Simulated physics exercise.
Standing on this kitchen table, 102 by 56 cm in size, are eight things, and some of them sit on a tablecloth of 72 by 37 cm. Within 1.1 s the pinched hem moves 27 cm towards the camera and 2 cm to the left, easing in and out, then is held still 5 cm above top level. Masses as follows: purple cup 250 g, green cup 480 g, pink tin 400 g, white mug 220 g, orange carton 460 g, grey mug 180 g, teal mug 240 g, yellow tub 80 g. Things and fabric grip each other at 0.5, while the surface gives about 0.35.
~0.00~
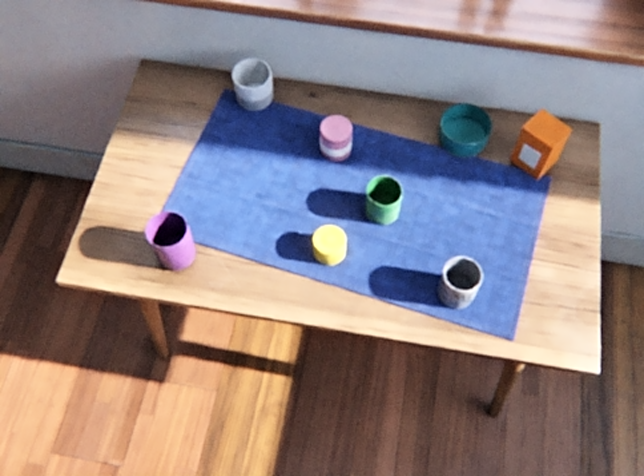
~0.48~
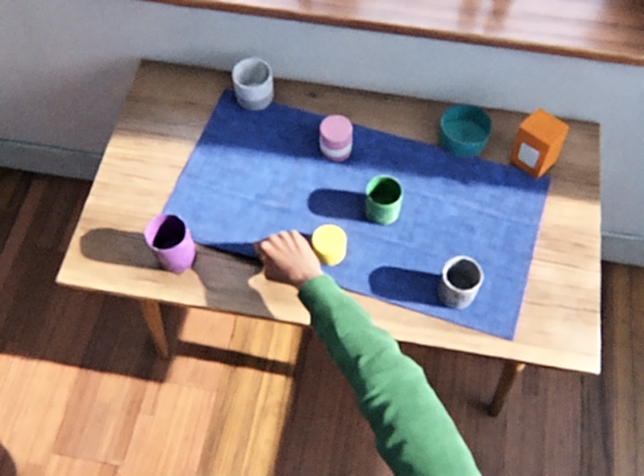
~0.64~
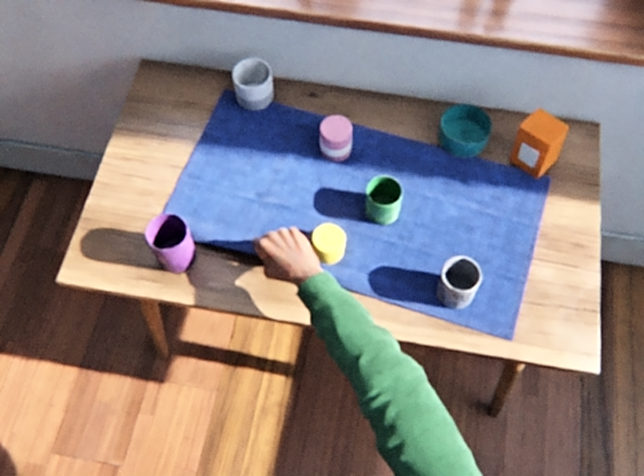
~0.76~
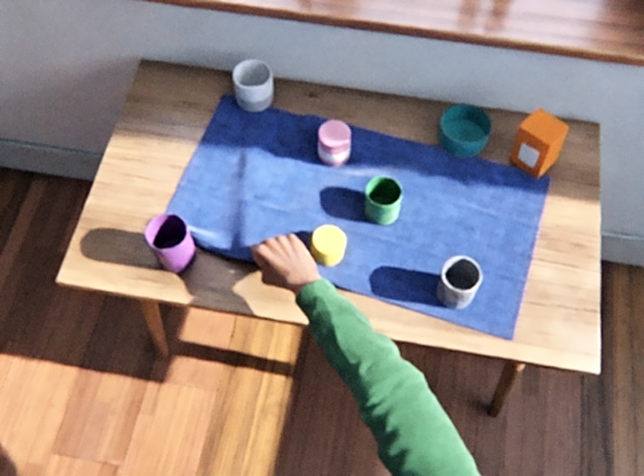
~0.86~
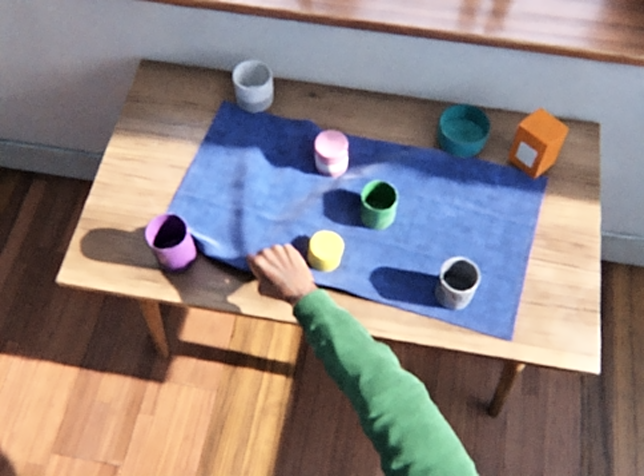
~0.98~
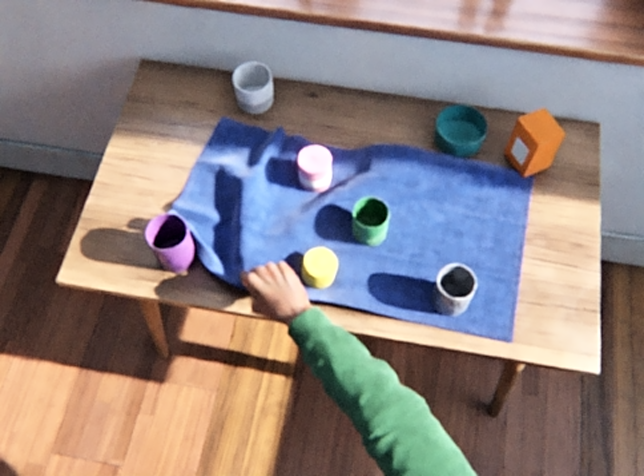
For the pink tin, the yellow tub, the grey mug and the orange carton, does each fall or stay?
One by one: I reckon the pink tin will survive up there. I reckon the yellow tub won't survive up there. I reckon the grey mug won't survive up there. I reckon the orange carton will survive up there.
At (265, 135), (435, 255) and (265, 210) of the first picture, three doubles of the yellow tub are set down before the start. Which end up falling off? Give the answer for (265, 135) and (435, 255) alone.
In that order: Stays on, drops off.
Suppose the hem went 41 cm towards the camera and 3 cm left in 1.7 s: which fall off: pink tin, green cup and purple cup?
So the pink tin comes down, the green cup comes down, and the purple cup does not fall.
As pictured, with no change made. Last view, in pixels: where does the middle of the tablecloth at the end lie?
I'd point to about (290, 317).
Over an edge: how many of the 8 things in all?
3 of them.
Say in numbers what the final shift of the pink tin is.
I'd say around 35 cm for the pink tin.
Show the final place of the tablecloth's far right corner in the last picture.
That corner ends up near pixel (464, 255) in the last view.
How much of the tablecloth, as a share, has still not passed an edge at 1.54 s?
Roughly 75% of it.
At 1.2 s, 95 % of the tablecloth is still over the top; pink tin 16 cm off its start, yellow tub 11 cm off its start, grey mug 5 cm off its start.
At 1.4 s, 85 % of the tablecloth is still over the top; pink tin 25 cm off its start, yellow tub 16 cm off its start, grey mug 9 cm off its start.
At 1.5 s, 75 % of the tablecloth is still over the top; pink tin 32 cm off its start at (255, 253), yellow tub 21 cm off its start at (288, 344), grey mug 13 cm off its start at (412, 319).
At 1.7 s, 70 % of the tablecloth is still over the top; pink tin 34 cm off its start, yellow tub 23 cm off its start, grey mug 16 cm off its start.
At 3.3 s, 55 % of the tablecloth is still over the top; yellow tub over the edge, pink tin 37 cm off its start at (249, 278), grey mug over the edge, orange carton 2 cm off its start at (536, 124).
